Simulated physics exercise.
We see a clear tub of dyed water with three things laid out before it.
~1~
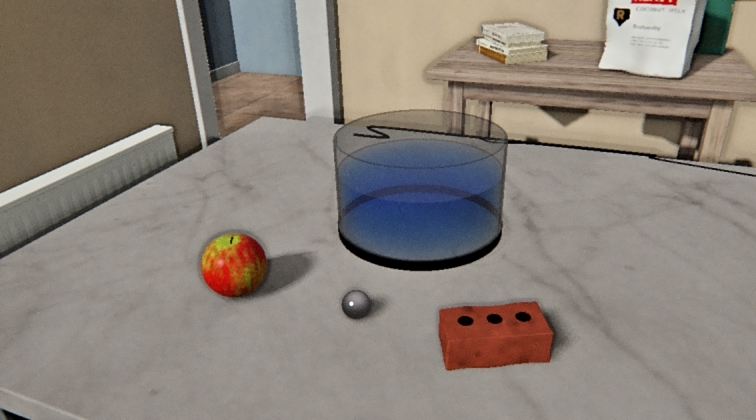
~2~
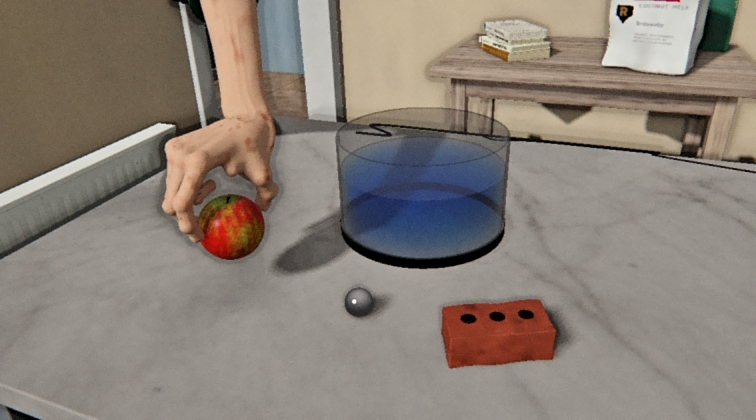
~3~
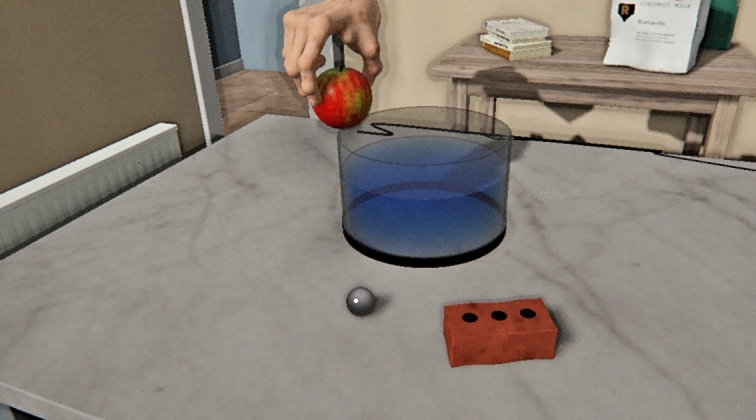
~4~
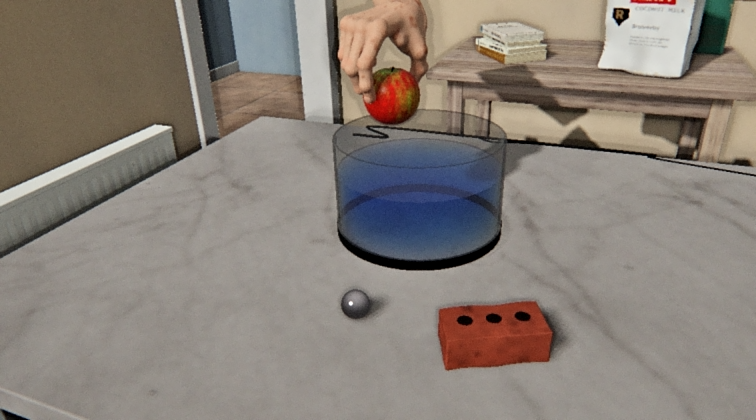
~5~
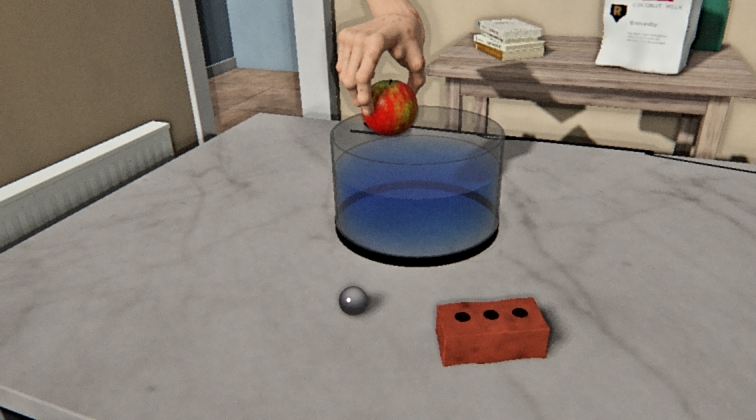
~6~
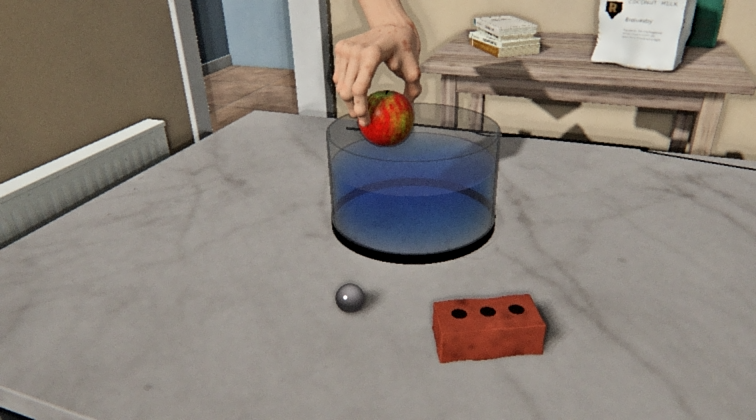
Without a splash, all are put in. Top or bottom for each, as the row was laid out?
The left one floats, the middle one sinks, the right one sinks.
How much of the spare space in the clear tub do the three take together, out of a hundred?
Roughly 24 per cent.
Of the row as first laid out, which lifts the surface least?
That is the middle one.
Shortly, the apple bobs at the top.
Then, the steel ball ends at the bottom.
At the finish, the piece of brick ends at the bottom; afloat, apple.
